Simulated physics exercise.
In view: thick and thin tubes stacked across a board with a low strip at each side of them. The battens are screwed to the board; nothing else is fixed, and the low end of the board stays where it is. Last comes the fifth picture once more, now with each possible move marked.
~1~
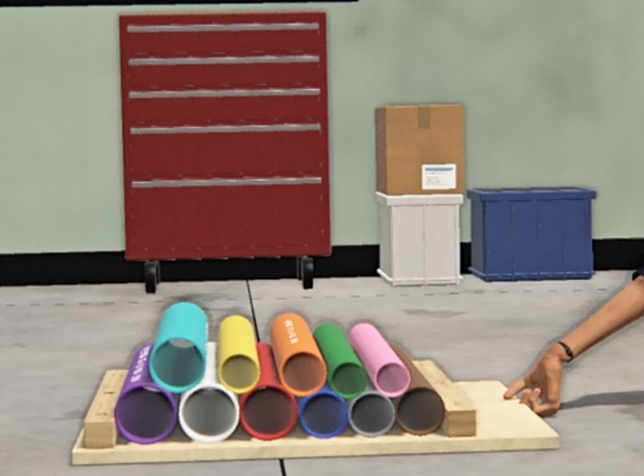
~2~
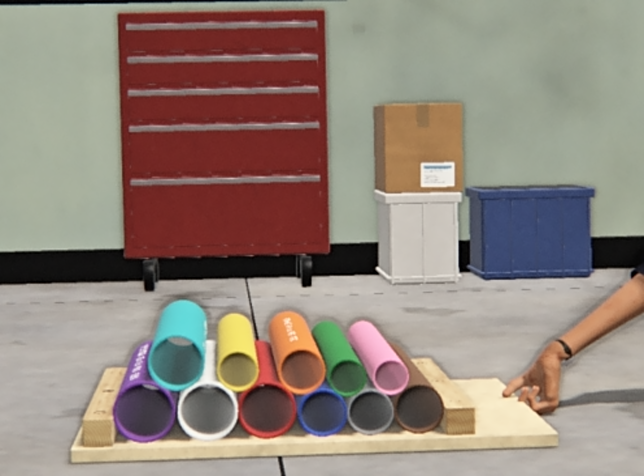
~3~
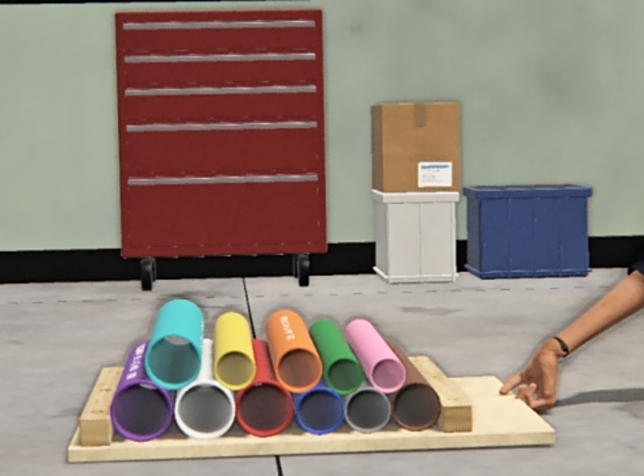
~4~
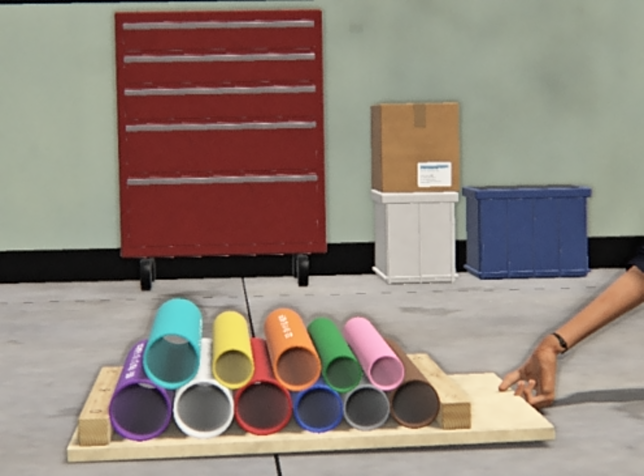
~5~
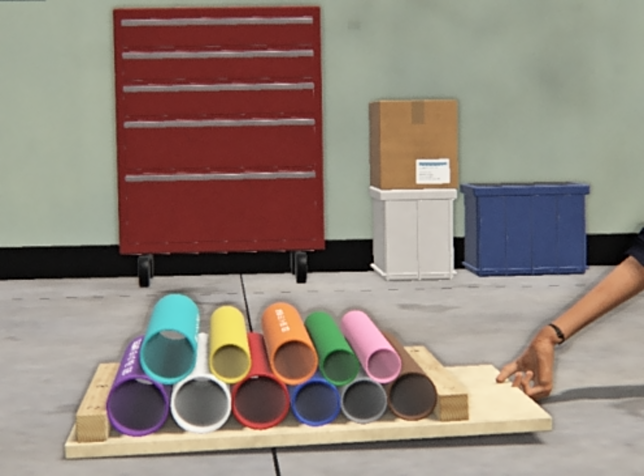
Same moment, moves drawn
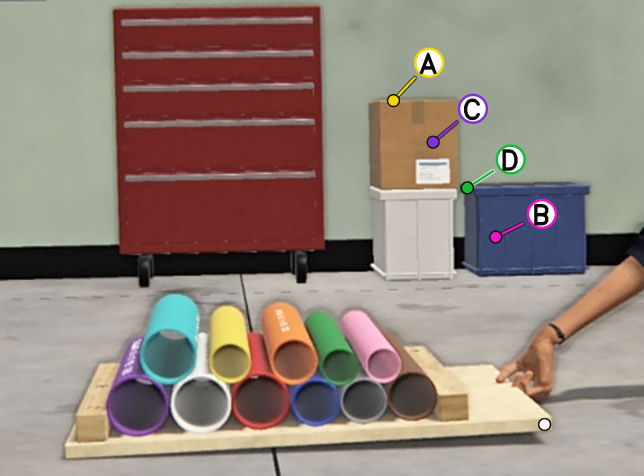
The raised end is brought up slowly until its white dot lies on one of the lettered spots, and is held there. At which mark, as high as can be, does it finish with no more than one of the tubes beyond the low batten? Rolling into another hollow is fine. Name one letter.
Stop at D.
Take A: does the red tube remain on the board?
The red tube: Yes.
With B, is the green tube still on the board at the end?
Yes, with B.
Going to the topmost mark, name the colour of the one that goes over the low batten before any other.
First is the turquoise one.
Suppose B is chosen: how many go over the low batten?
With B, none.
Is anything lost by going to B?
No.
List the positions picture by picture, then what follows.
Brown tube (420, 411); turquoise tube (178, 365); pink tube (392, 379), in the first picture.
Pink tube (390, 377); orange tube (302, 371), in the second picture.
Board (304, 403); grey tube (367, 410); brown tube (416, 407); blue tube (320, 411), in the third picture.
Board (303, 400); purple tube (140, 411); white tube (203, 409), in the fourth picture.
Board (301, 395); purple tube (137, 407); white tube (201, 404), in the fifth picture.
On the marked copy, A at (393, 101); B at (496, 237); C at (433, 142); D at (467, 188); the white dot at (545, 425).
With D. Early on, board at 18°.
Further on, board at 32°.
At the end, board at 32°, none over the low batten.
As for the rest, A five over the low batten; B none over the low batten; C five over the low batten.
